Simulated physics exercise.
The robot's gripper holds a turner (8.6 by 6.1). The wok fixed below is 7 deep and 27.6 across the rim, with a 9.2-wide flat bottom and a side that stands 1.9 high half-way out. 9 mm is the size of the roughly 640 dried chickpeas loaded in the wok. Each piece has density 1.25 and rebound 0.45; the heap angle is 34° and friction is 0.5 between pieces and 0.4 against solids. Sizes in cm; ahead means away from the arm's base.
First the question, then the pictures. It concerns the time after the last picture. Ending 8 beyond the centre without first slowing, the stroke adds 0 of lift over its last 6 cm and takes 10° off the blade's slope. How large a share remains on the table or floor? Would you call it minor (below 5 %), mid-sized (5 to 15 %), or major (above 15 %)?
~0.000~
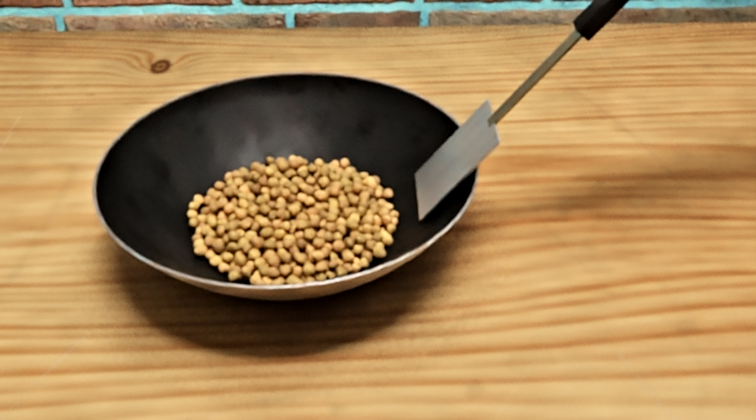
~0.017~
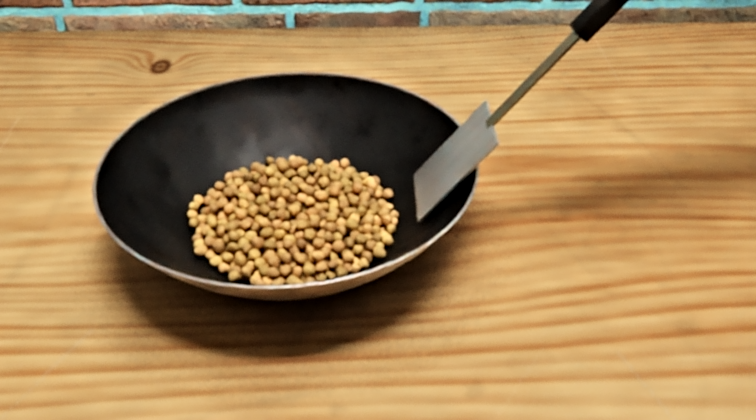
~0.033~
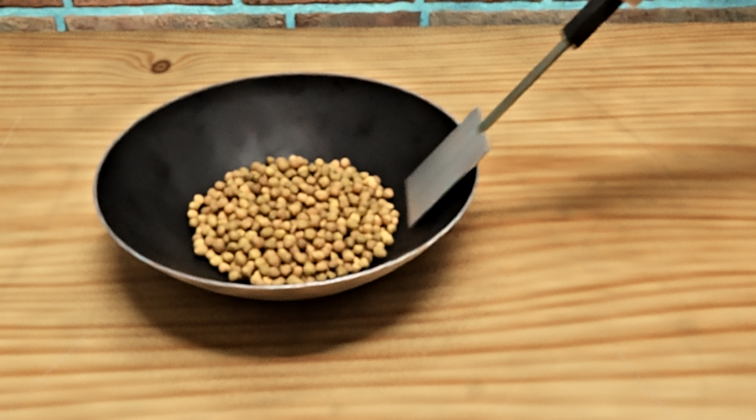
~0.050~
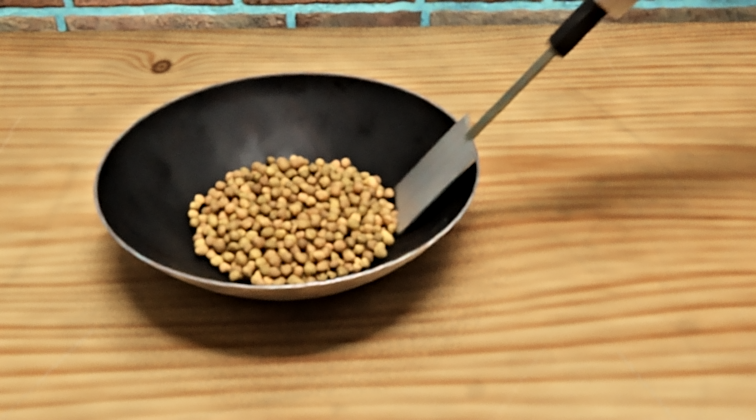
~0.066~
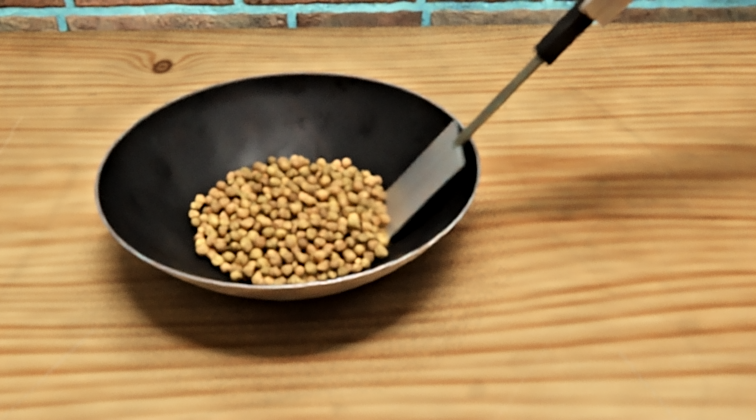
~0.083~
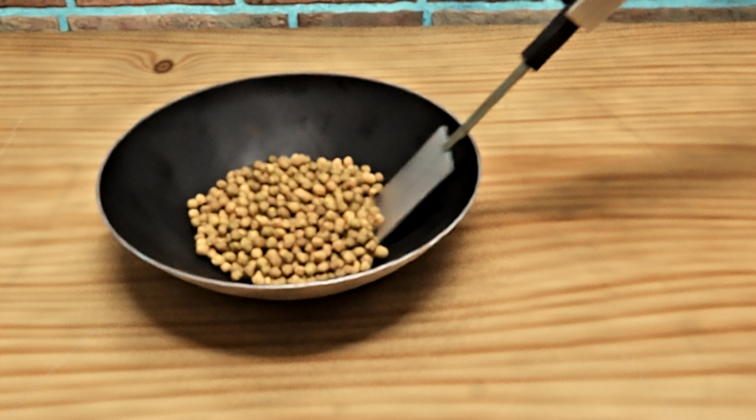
I would call it minor.
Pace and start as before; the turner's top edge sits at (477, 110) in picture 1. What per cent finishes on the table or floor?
Spill: Approx. 0 per cent.
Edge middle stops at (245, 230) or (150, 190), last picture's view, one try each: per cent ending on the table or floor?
About 0 and 10 per cent.
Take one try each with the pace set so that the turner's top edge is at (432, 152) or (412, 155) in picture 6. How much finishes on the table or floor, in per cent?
Try one roughly 0 per cent; try two roughly 5 per cent.
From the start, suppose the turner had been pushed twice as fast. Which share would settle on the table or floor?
10 %.
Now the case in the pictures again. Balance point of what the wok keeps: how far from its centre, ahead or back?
Ahead, by around 4.5 cm.
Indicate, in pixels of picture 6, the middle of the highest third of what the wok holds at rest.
Somewhere around (177, 190) in the last picture.
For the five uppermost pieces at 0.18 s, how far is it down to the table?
They are around 4 cm up.
After 0.18 s, sloping 52°, highest piece 4 above the table; 644 in the wok.
After 0.27 s, sloping 48°, highest piece 5 above the table; 644 in the wok.
After 0.52 s, sloping 42°, highest piece 7 above the table; 643 in the wok, 1 on the table or floor.
After 1.57 s, sloping 42°, highest piece 7 above the table; 643 in the wok, 1 on the table or floor.
At rest, 643 in the wok, 1 on the table or floor. That is 0 % on the table or floor.
